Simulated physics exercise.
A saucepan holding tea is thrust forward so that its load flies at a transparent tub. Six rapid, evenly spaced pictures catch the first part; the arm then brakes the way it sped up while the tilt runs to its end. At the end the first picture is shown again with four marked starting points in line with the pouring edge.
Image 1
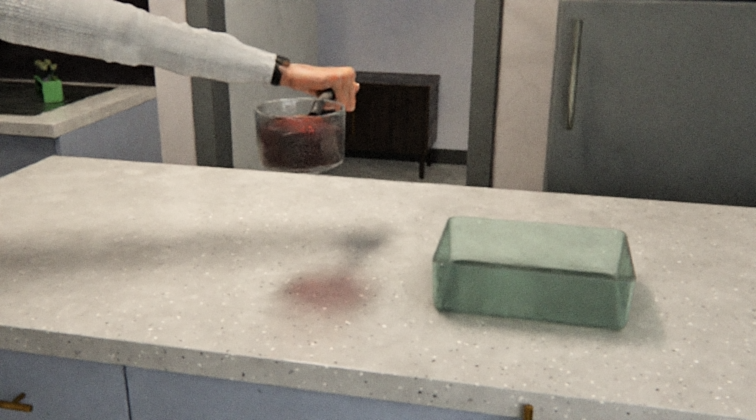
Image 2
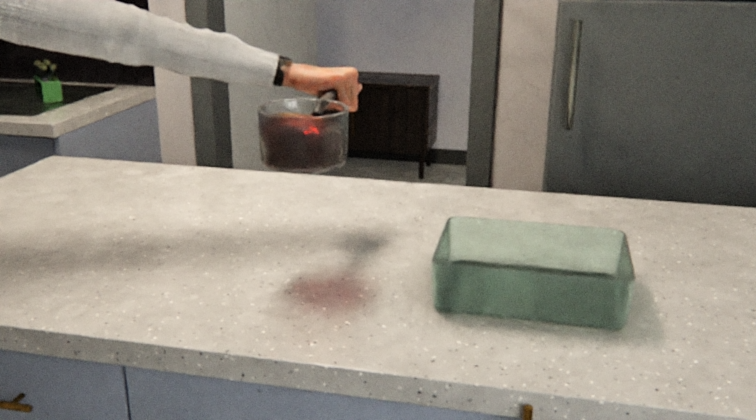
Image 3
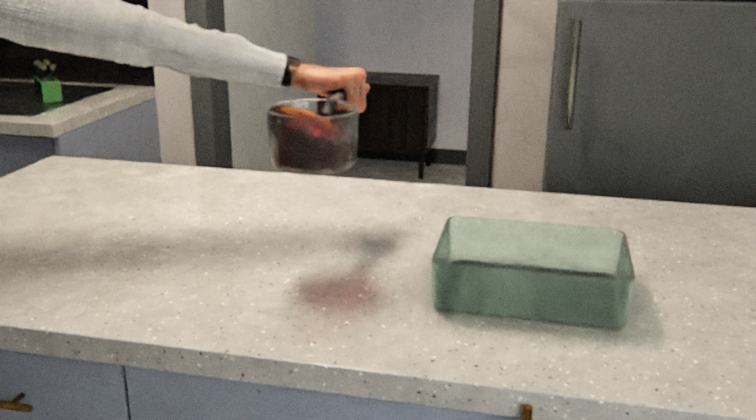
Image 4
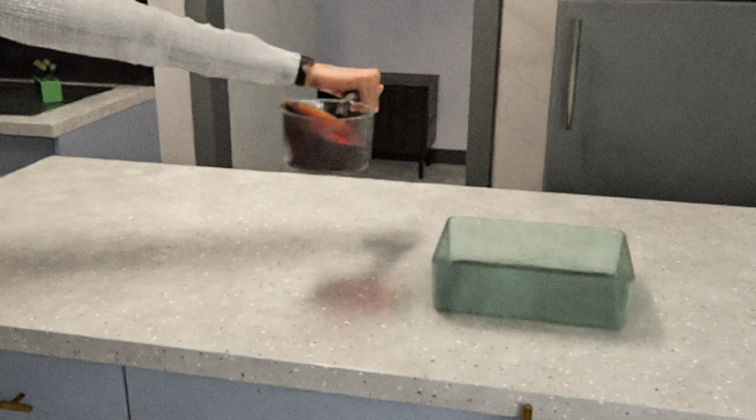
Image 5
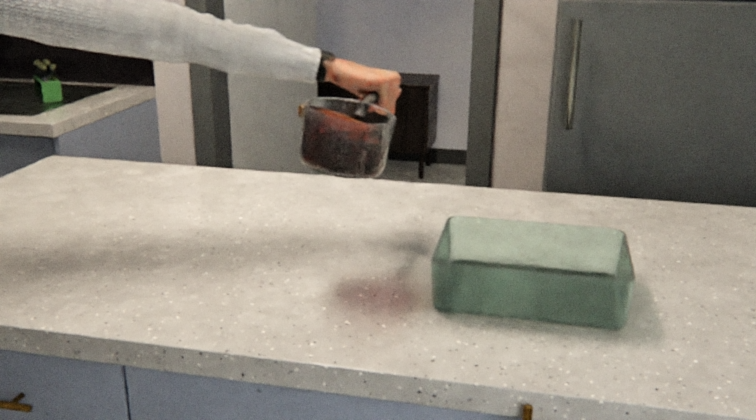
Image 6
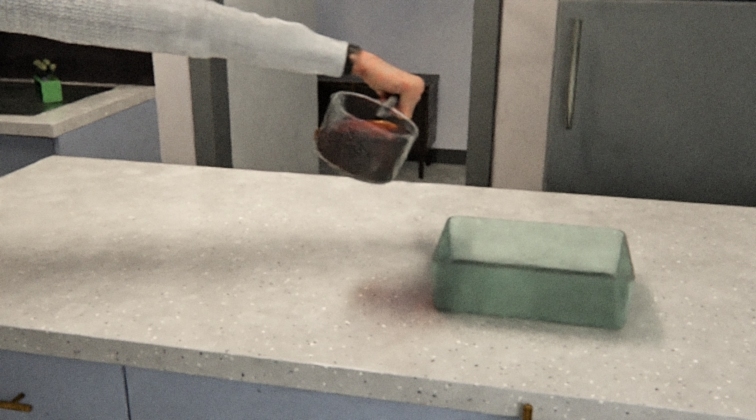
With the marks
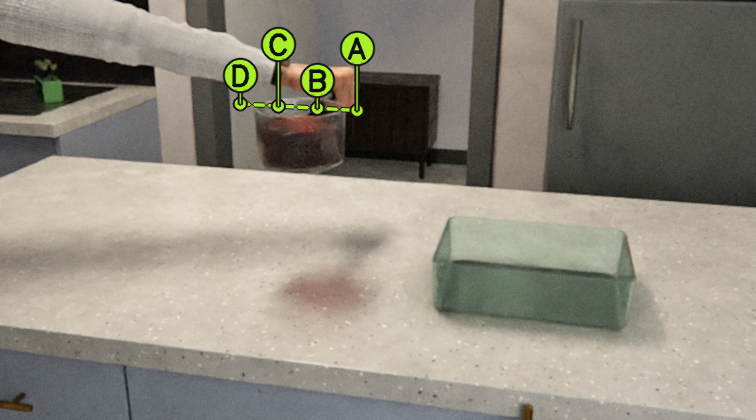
A hand in a pale sleeve, reaching in from the left, holds a clear saucepan of dark reddish tea above a speckled light countertop in a kitchen, seen from the front and slightly above by a still camera. An empty, transparent green tub sits on the right. The pan begins upright, moves slowly rightward, then faster, and tilts toward the tub, the tea still inside.
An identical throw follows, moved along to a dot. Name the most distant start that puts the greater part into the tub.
B will do.
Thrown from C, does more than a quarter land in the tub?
Yes, it does.
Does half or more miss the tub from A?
No, not at all.
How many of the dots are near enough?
Two of the four.
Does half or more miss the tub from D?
Yes, that goes wrong.
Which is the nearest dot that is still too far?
C it is.
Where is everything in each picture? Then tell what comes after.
The first picture shows upright, lip at (342, 109); tub from (433, 307) to (627, 328); nothing has left yet.
The second picture shows upright, lip at (345, 110); nothing has left yet.
The third picture shows upright, lip at (355, 110); nothing has left yet.
The fourth picture shows upright, lip at (370, 112); nothing has left yet.
The fifth picture shows tipped about 10°, lip at (393, 120); nothing has left yet.
The sixth picture shows tipped about 23°, lip at (416, 133); nothing has left yet.
On the marked copy, A at (357, 110); B at (317, 108); C at (278, 106); D at (240, 103).
For dot A, about 81 % lands in the tub, 2 % falls short and 16 % goes beside or beyond.
For dot B, about 65 % lands in the tub, 25 % falls short and 9 % goes beside or beyond.
For dot C, about 33 % lands in the tub, 61 % falls short and 7 % goes beside or beyond.
For dot D, about 0 % lands in the tub, 99 % falls short.
